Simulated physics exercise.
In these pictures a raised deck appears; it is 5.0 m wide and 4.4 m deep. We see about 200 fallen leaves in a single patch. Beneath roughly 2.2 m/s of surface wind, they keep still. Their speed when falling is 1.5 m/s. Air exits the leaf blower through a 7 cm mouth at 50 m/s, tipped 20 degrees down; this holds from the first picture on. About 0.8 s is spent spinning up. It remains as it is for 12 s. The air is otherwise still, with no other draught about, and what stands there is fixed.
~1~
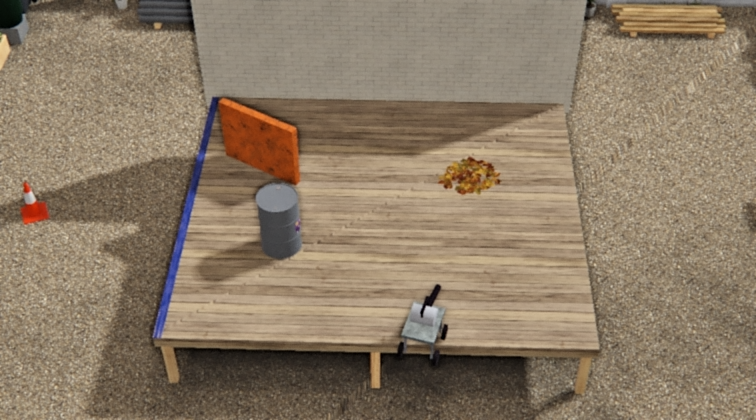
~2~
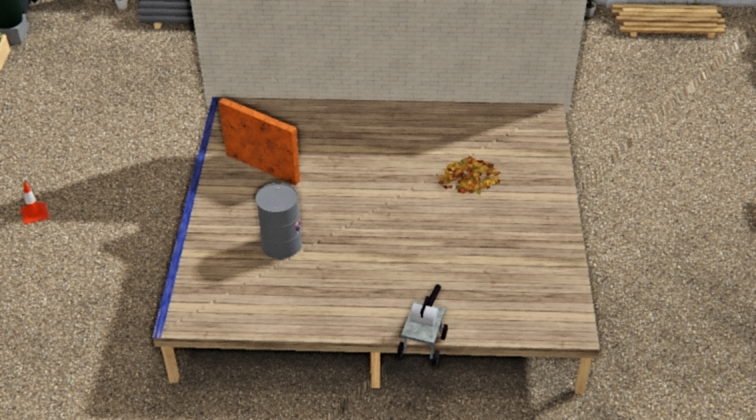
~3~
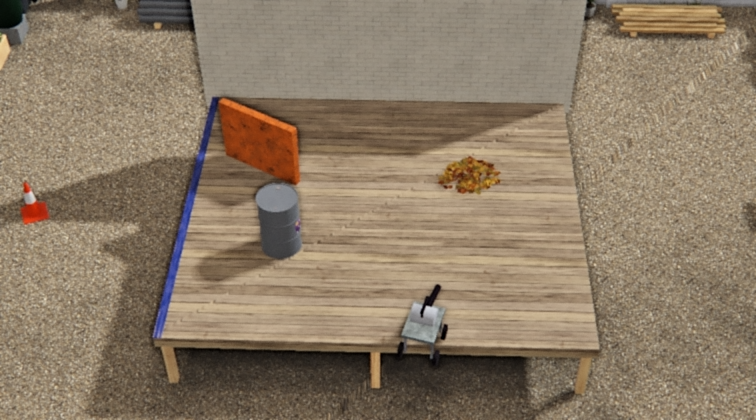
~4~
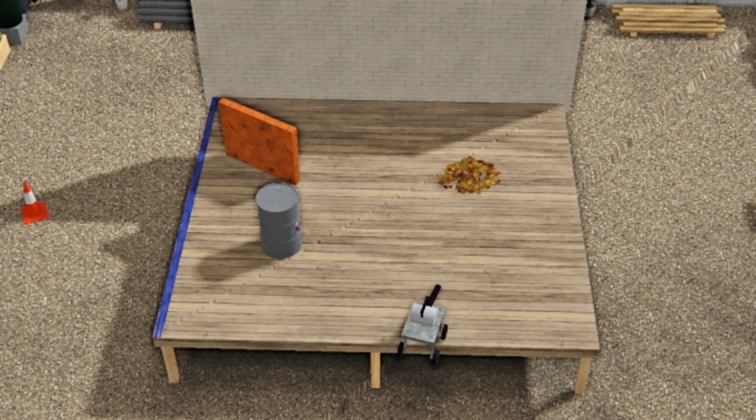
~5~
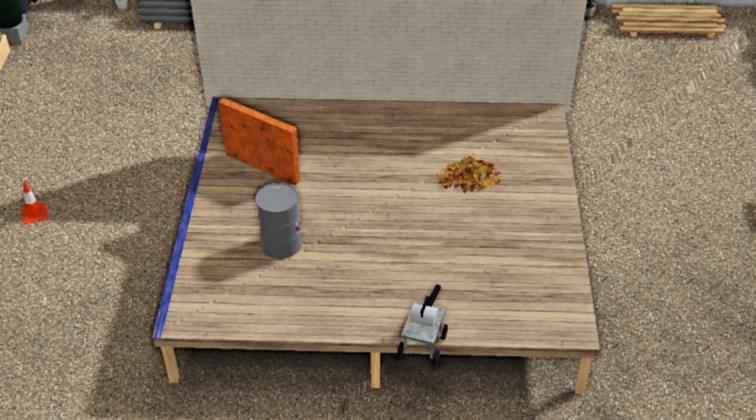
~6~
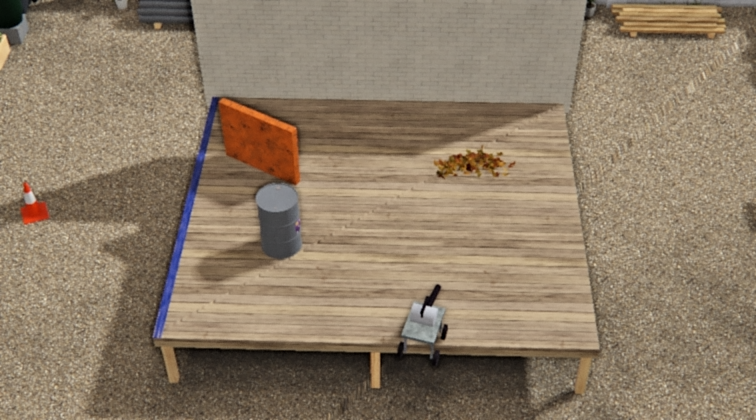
Patch of fallen leaves lying still on a raised wooden deck, then shifting back toward the wall and spreading out sideways.
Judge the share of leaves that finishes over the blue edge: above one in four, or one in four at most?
The count over that edge is going to stay at a quarter or below.
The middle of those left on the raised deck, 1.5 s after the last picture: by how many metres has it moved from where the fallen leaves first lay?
Roughly 1.6 m.
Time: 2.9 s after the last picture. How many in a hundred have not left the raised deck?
I'd say close to 80 % are still there.
Then, 1.5 s after the last picture, 62 % are on the move or not yet settled, 0 % are over the blue edge; the middle of those still in play is near (481, 101).
Then, 2.9 s after the last picture, 46 % are on the move or not yet settled, 0 % are over the blue edge; the middle of those still in play is near (480, 101).
Then, 5.7 s after the last picture, 38 % are on the move or not yet settled, 0 % are over the blue edge; the middle of those still in play is near (473, 101).
Then, 11.1 s after the last picture, at the end, 0 % are over the blue edge; the middle of those still in play is near (471, 100).
